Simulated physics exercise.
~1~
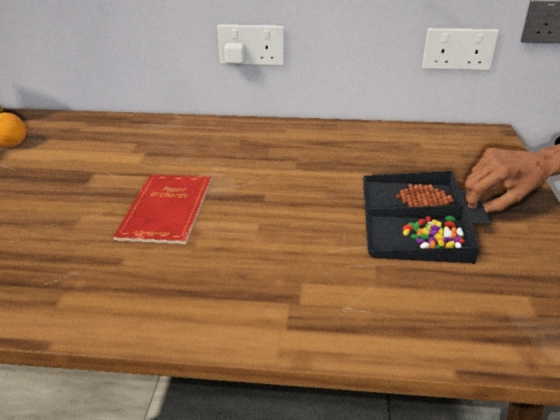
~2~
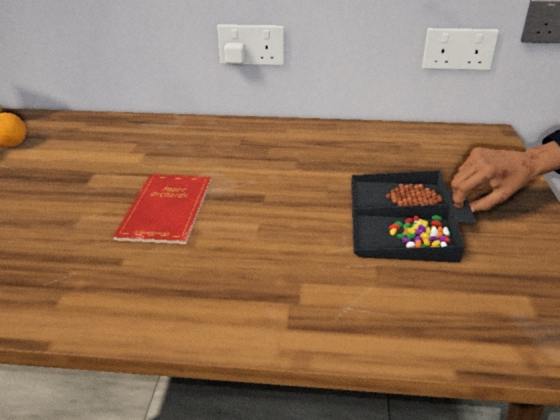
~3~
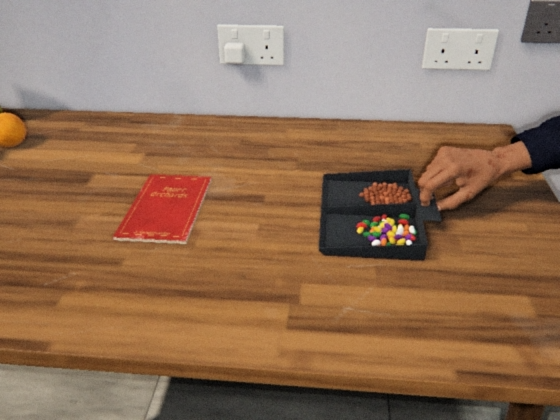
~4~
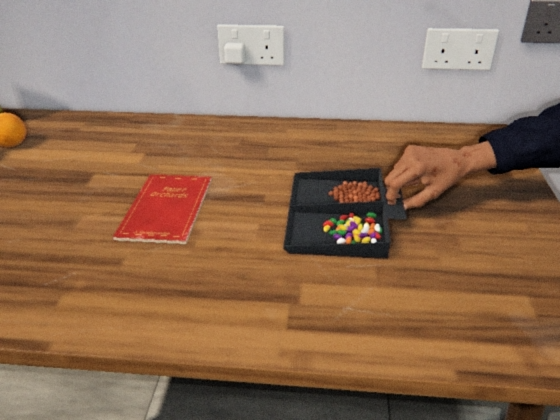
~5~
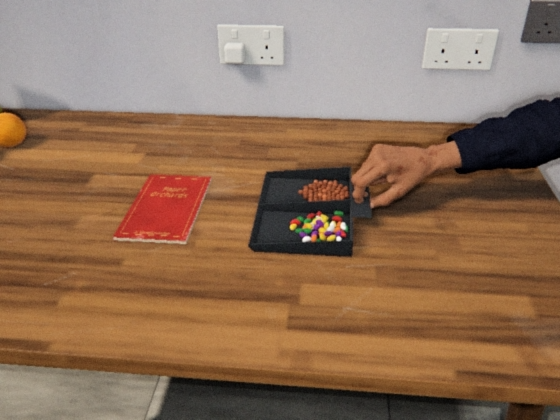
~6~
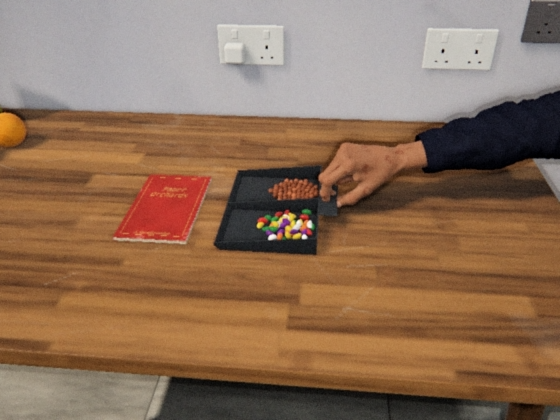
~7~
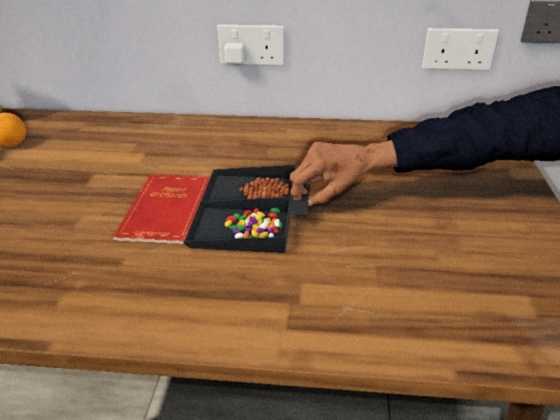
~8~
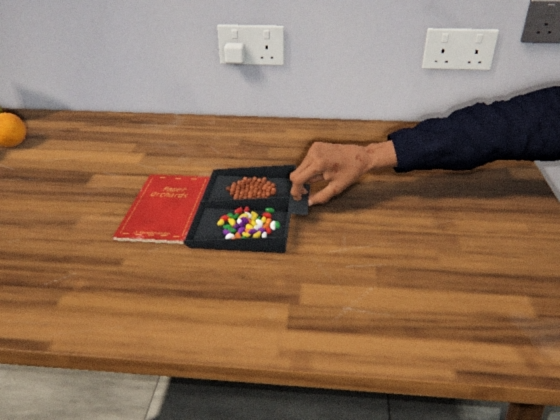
A hand, its arm in a dark sleeve, reaches in from the right to hold a shallow black tray on a striped wooden table, seen from the front and slightly above. The tray has two compartments, with reddish-brown pieces in the far one and colourful candy-like pieces in the near one. A thin red book lies to the left, an orange fruit sits at the far left edge, and sockets line the pale wall. The hand slides the tray steadily left until it stops against the book. Both lots shift slightly towards the book, and everything stays inside.
